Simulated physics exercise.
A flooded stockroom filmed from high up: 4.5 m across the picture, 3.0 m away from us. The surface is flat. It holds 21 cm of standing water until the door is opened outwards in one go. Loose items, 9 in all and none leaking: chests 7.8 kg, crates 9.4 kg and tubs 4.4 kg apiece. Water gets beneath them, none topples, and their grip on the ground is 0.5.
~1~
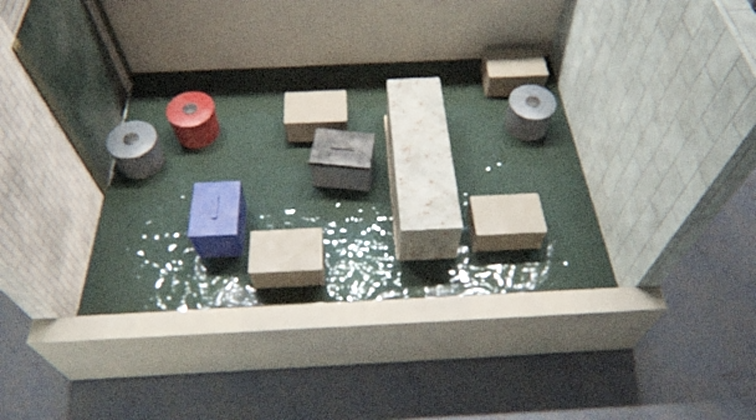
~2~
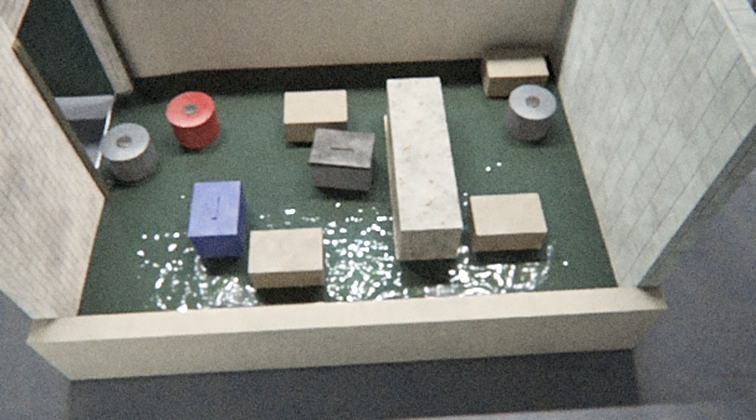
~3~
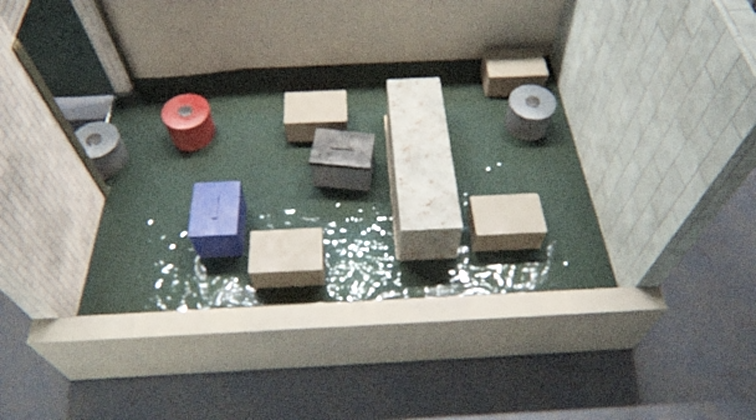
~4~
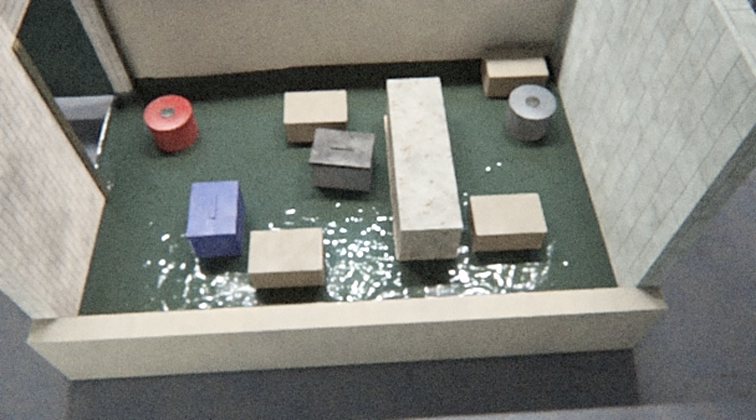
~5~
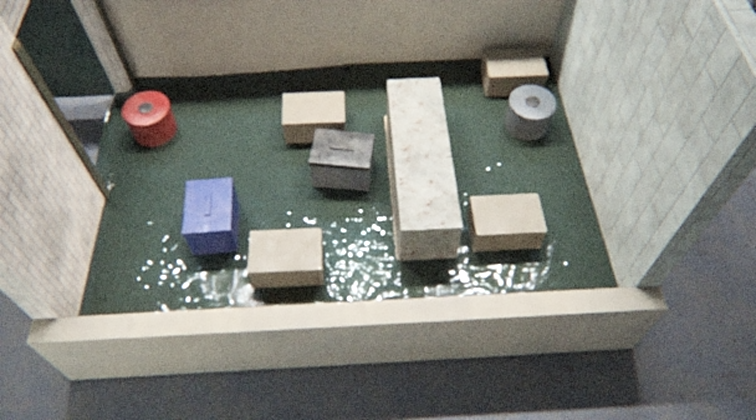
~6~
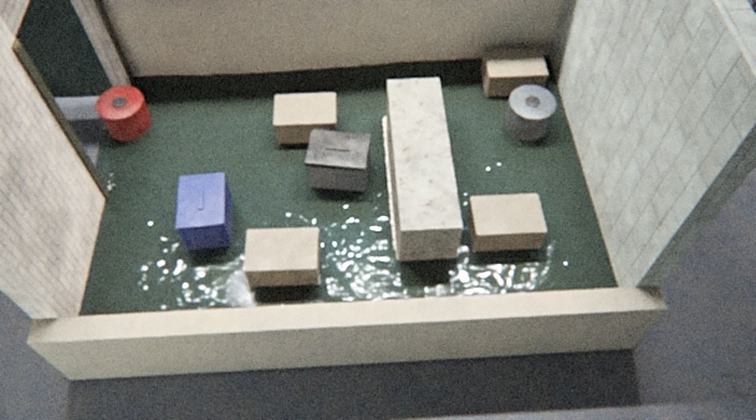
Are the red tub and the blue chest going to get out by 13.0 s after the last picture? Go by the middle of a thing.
The red tub escapes; the blue chest escapes.
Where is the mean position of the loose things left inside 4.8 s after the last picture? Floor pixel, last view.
Near (329, 169).
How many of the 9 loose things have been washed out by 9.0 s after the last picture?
5 of them.
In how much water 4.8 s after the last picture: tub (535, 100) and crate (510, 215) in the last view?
About 13 and 14 cm.
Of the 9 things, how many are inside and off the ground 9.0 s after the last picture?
I count 4.
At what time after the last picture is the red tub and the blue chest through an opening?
Near 0.5 and 3.5 s.
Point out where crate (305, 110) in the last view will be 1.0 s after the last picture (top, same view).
Near (273, 103).
Then, 1.0 s after the last picture the red tub has gone out; the blue chest is near (177, 183), 0.5 m from its start, afloat; 2 of 9 are out; 7 afloat.
Then, 4.8 s after the last picture the red tub has gone out; the blue chest has gone out; 3 of 9 are out; 6 afloat.
Then, 9.0 s after the last picture the red tub has gone out; the blue chest has gone out; 5 of 9 are out; 4 afloat.
Then, 13.0 s after the last picture the red tub has gone out; the blue chest has gone out; 6 of 9 are out; 3 afloat.
